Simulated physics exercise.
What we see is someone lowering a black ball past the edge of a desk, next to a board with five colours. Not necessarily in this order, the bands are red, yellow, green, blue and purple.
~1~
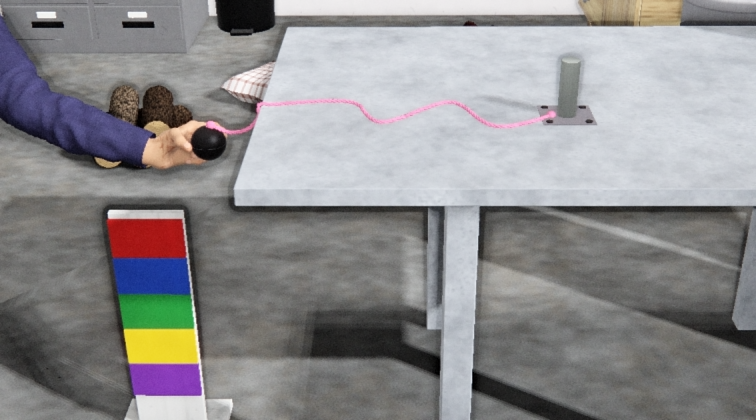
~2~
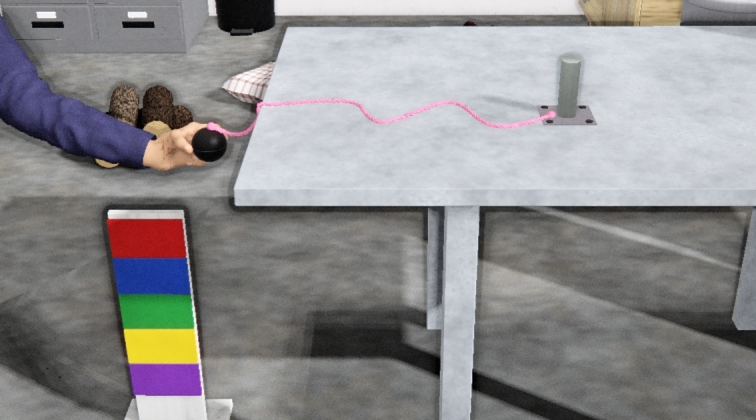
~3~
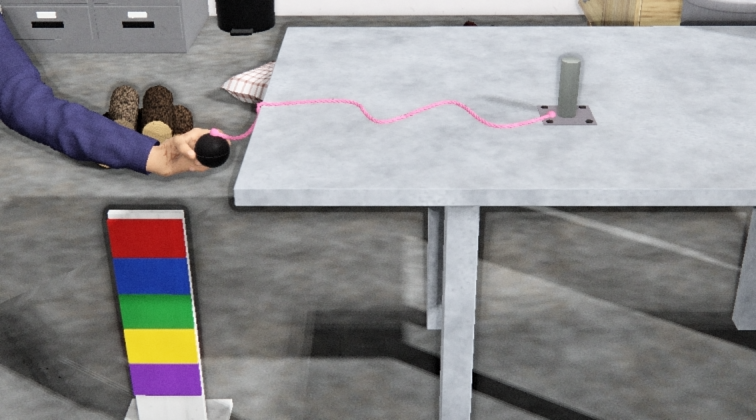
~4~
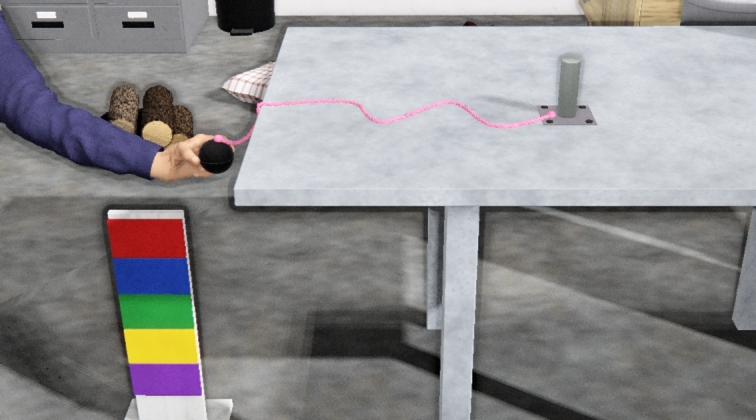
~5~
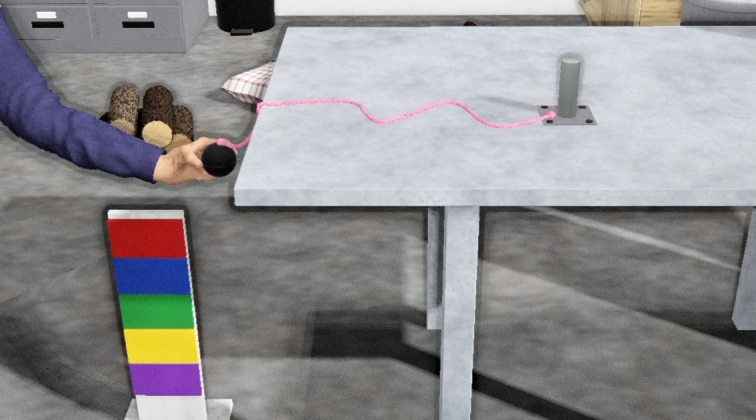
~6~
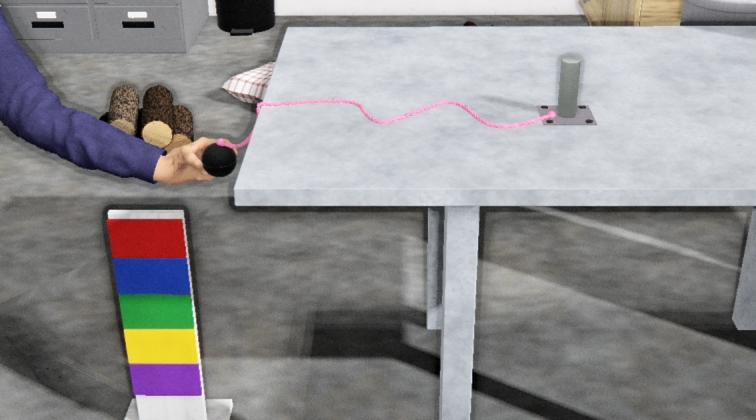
The footage shows a hand holding a black ball tied to a pink shoelace that runs across a gray table to a metal post, above a color-banded board; the hand moves the ball slightly down and right.
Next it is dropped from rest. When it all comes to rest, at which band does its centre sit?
At blue.
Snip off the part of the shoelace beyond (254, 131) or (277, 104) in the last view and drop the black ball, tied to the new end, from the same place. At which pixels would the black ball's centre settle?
Case by case: Roughly (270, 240), then roughly (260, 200).
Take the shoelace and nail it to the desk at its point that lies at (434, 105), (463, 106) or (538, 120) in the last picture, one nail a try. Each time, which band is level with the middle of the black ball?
In order: Red; red; blue.
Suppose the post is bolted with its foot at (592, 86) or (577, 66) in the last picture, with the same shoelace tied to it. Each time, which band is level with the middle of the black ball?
Trial 1 - red; trial 2 - red.
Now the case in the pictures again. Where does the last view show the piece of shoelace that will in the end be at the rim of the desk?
You'd find it at roughly (353, 103).
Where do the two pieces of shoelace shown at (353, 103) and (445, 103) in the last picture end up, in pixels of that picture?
First: (260, 115). Second: (400, 111).
Soon after, ball near (271, 260); level with blue.
Then, ball near (262, 272); level with blue.
At rest, ball near (265, 273); level with blue. Its middle rests at the blue band.
